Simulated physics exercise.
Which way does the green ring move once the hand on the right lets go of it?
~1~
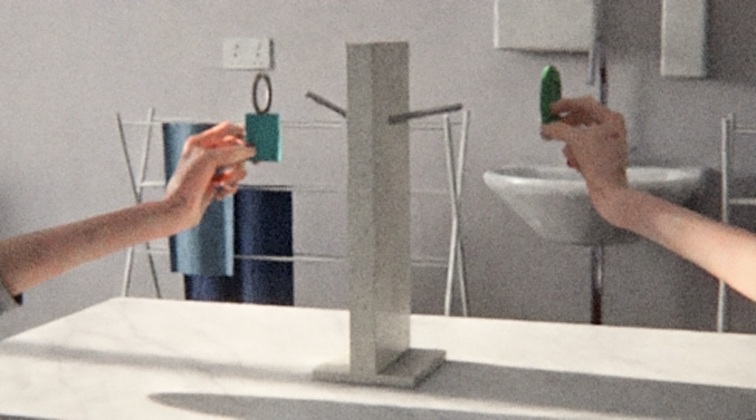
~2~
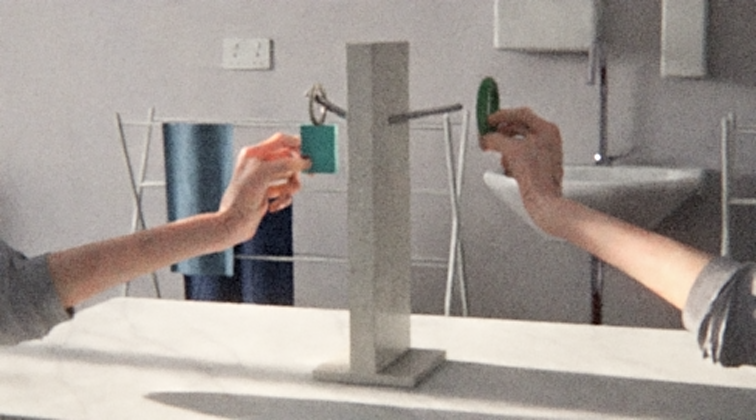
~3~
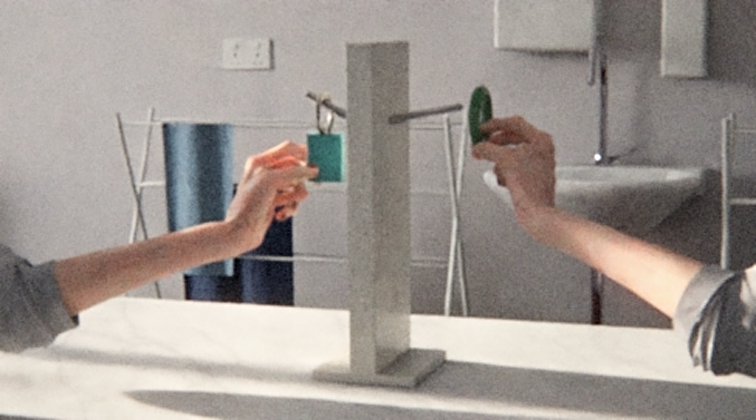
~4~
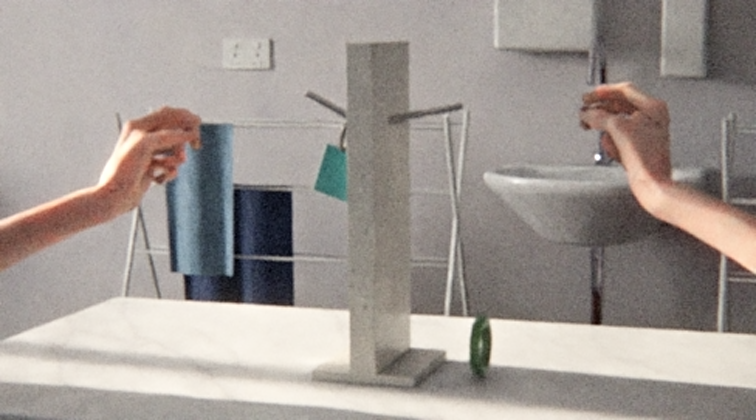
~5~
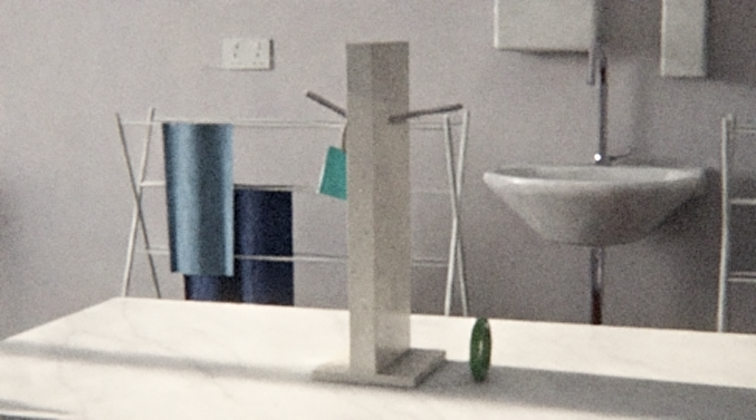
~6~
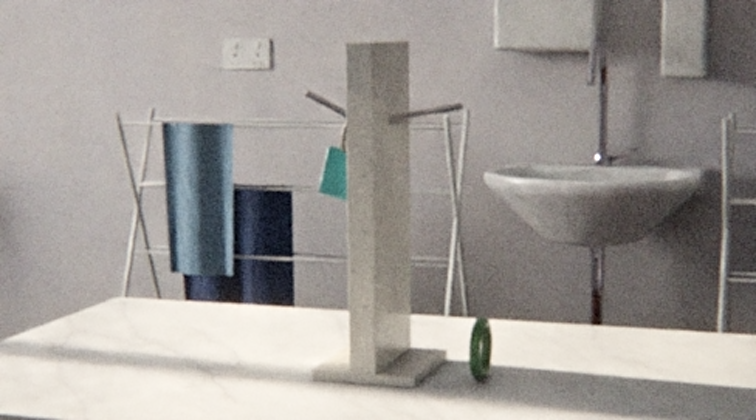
It moves down, dropping from beside the tip of the right peg to the table.
